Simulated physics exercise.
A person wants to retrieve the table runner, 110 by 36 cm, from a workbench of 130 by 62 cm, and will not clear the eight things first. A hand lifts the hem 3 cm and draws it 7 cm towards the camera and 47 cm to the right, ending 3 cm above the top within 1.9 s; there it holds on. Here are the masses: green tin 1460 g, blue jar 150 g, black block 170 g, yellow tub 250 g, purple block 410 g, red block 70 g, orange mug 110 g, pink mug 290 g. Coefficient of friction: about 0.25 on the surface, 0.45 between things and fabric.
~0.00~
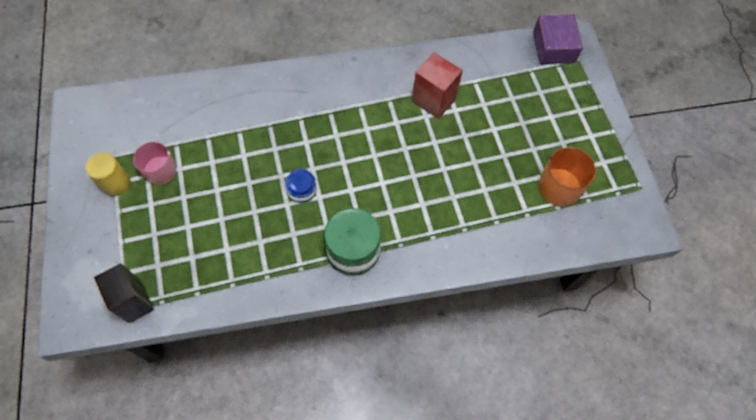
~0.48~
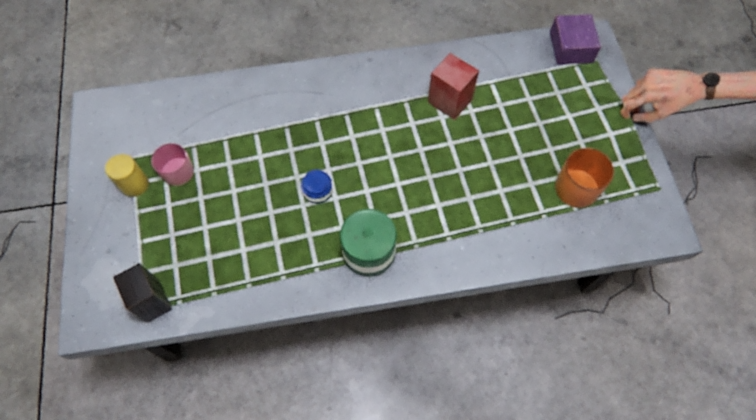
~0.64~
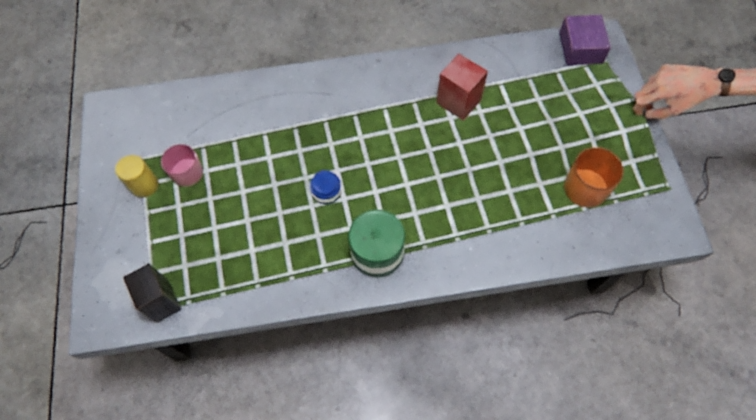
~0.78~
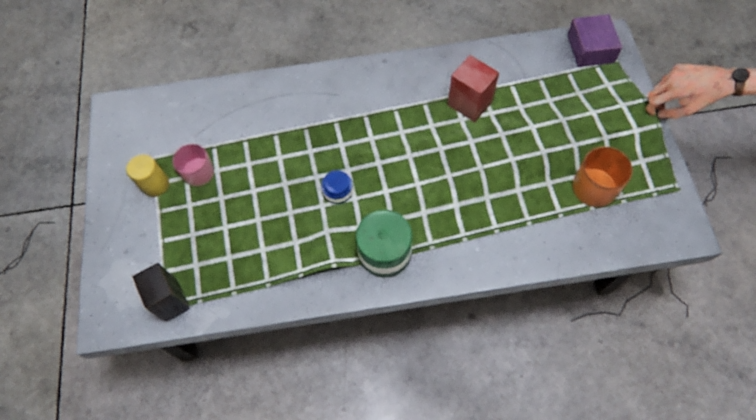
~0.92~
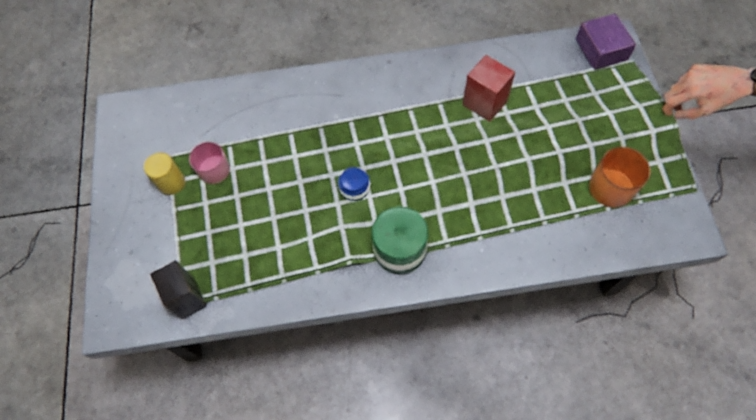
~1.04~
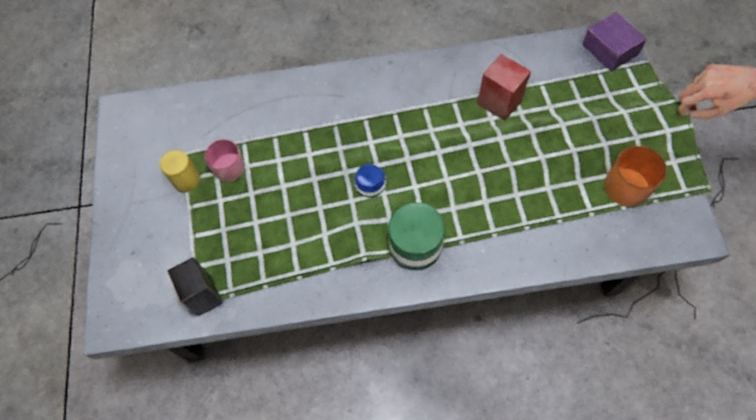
A hand reached in from the right, took the edge of a green checked table runner and drew it a short way right across the grey workbench, the blocks, mugs and containers shifting along with it.
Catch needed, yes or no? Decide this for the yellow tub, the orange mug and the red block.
Catch needed: Yellow tub no; orange mug yes; red block yes.
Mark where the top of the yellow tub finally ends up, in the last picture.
The top finishes roughly at pixel (373, 115) of the last view.
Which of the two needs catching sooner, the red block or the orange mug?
I'd say the orange one.
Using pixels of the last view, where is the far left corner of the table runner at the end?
Look around (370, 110) in the last picture - that's where it comes to rest.
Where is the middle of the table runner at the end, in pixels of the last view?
The midpoint is close to pixel (628, 154).
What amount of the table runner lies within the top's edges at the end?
Some 60 in a hundred.
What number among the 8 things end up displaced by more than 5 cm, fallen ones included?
In total, 8 of them qualify.
At 1.4 s, 85 % of the table runner is still over the top; red block 19 cm off its start, yellow tub 19 cm off its start, orange mug 18 cm off its start.
At 1.8 s, 75 % of the table runner is still over the top; orange mug on its side, 35 cm off its start, red block 33 cm off its start, yellow tub 33 cm off its start.
At 2.2 s, 65 % of the table runner is still over the top; orange mug over the edge, red block 47 cm off its start at (693, 57), yellow tub 44 cm off its start at (351, 120).
At 2.5 s, 60 % of the table runner is still over the top; red block over the edge, yellow tub 49 cm off its start, orange mug over the edge.
At 4.1 s, 60 % of the table runner is still over the top; red block over the edge, yellow tub 49 cm off its start at (373, 115), orange mug over the edge, blue jar 52 cm off its start at (575, 141).
